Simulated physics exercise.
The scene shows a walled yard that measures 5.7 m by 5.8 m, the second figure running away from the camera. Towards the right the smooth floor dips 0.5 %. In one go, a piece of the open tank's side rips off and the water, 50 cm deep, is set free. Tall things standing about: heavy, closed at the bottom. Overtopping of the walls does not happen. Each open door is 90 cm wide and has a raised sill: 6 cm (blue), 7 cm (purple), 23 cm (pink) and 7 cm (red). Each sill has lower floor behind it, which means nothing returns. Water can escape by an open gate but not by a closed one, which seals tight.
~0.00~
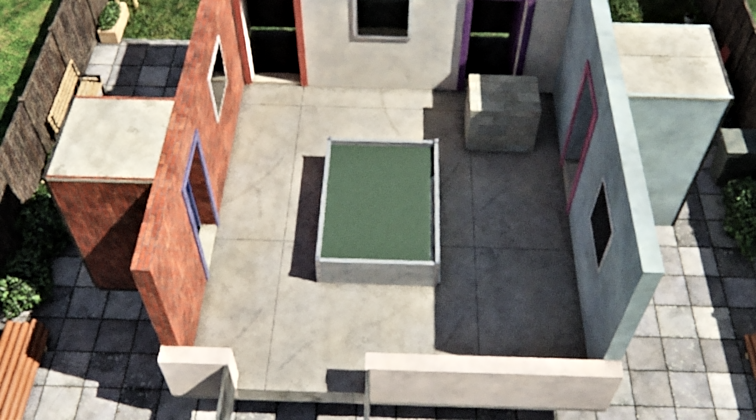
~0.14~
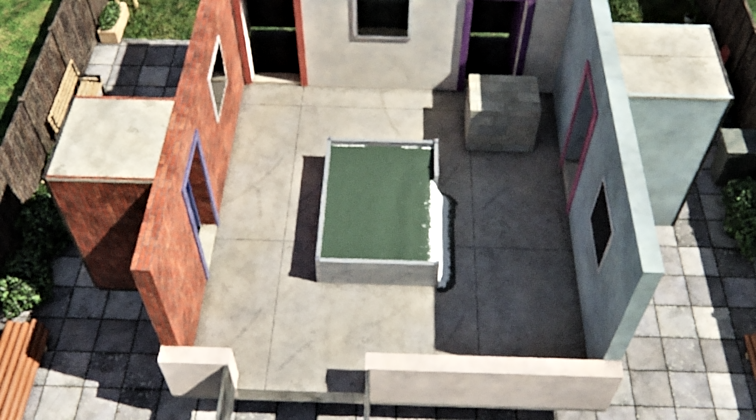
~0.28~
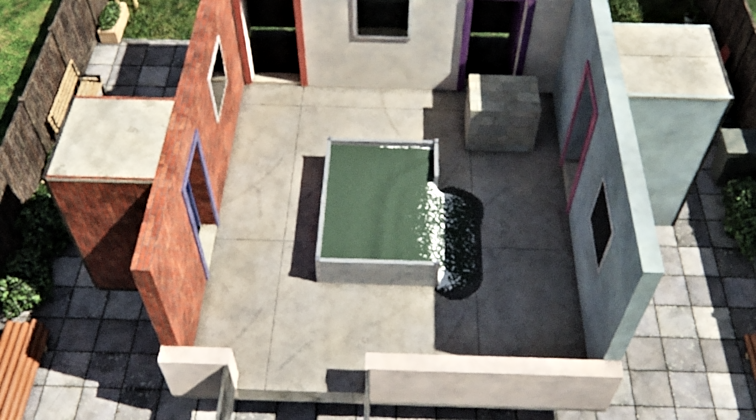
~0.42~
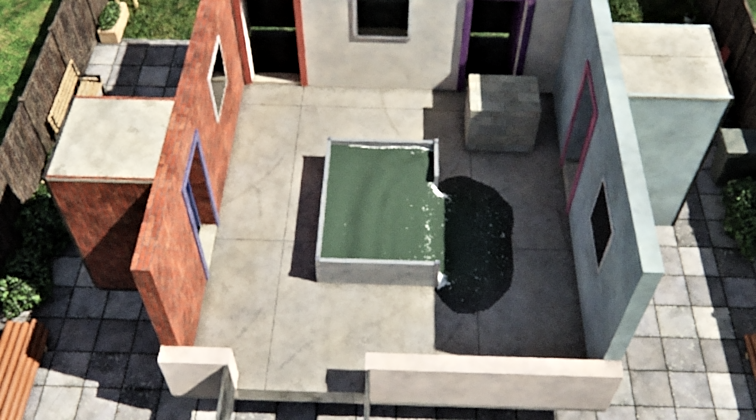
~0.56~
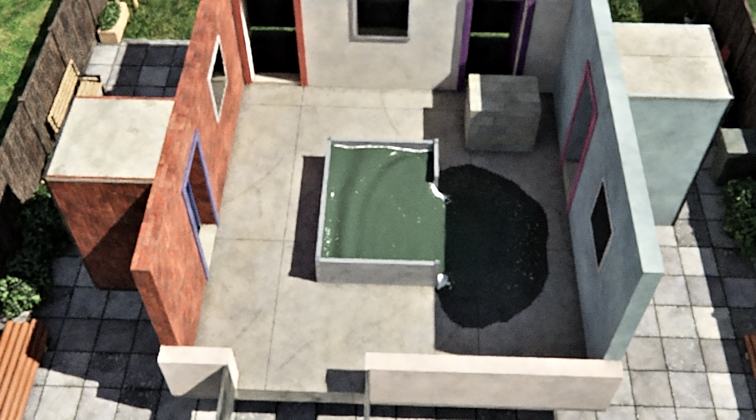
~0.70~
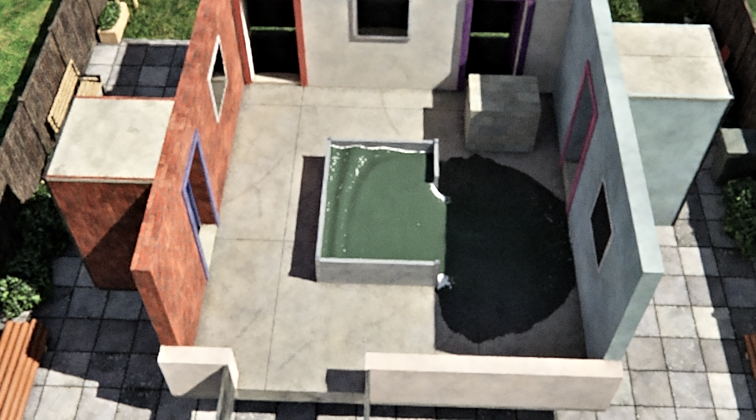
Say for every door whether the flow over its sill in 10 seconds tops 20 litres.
The blue door lets in less than the cap, the purple door lets in less than the cap, the pink door lets in less than the cap, the red door lets in less than the cap.
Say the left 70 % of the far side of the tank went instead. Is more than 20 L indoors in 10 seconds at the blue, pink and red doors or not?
Then blue does not exceed it, pink does not exceed it, red exceeds it.
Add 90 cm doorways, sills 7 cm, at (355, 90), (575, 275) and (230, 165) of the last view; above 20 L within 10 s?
In turn: Short of it, beyond it, short of it.
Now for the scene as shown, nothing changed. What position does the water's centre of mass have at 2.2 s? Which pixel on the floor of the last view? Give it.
Balance point at about (466, 243).
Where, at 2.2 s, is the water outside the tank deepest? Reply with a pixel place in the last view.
It's at about (587, 385) in the last picture.
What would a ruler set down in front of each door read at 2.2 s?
Door by door, in cm: Blue reads 0, purple reads 0, pink reads 20, red reads 0.
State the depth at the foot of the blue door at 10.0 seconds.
5.5 cm.
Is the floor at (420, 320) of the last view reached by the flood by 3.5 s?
Looks like it's submerged.
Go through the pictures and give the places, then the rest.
In the first picture, the open tank at (380, 201) is whole and still, 50 cm deep.
In the second picture, water pours out at (434, 232) and has run 0.9 m, to (444, 286); typically 9 cm deep outside, 50 cm at the open tank's back.
In the third picture, the front is at (472, 287), 1.1 m from the gap at (433, 234); 1.2 m2 of floor is under water; 50 cm left at the back of the open tank.
In the fourth picture, the front is at (486, 190), 1.4 m from the gap at (433, 234); 2.3 m2 of floor is under water; 50 cm left at the back of the open tank.
In the fifth picture, the front is at (539, 215), 1.8 m from the gap at (433, 234); 3.7 m2 of floor is under water; 44 cm left at the back of the open tank.
In the sixth picture, the front is at (565, 213), 2.2 m from the gap at (433, 234); 5.0 m2 of floor is under water; 42 cm left at the back of the open tank.
After 1.4 s water covers 25 % of the floor and is deepest (36 cm) near (559, 258); blue door not reached, purple door not reached, pink door 21 cm at the sill, 0 L in, red door not reached.
After 2.2 s water covers 30 % of the floor and is deepest (46 cm) near (587, 385); blue door not reached, purple door not reached, pink door 20 cm at the sill, 0 L in, red door not reached.
After 3.5 s water covers 50 % of the floor and is deepest (26 cm) near (586, 373); blue door not reached, purple door 8 cm at the sill, 0 L in, pink door 13 cm at the sill, 1 L in, red door not reached.
After 6.0 s water covers 90 % of the floor and is deepest (14 cm) near (551, 103); blue door 7 cm at the sill, 3 L in, purple door 7 cm at the sill, 6 L in, pink door 10 cm at the sill, 1 L in, red door 3 cm at the sill, 0 L in.
After 10.0 s water covers 100 % of the floor and is deepest (10 cm) near (341, 103); blue door 5 cm at the sill, 6 L in, purple door 5 cm at the sill, 8 L in, pink door 8 cm at the sill, 1 L in, red door 9 cm at the sill, 4 L in.
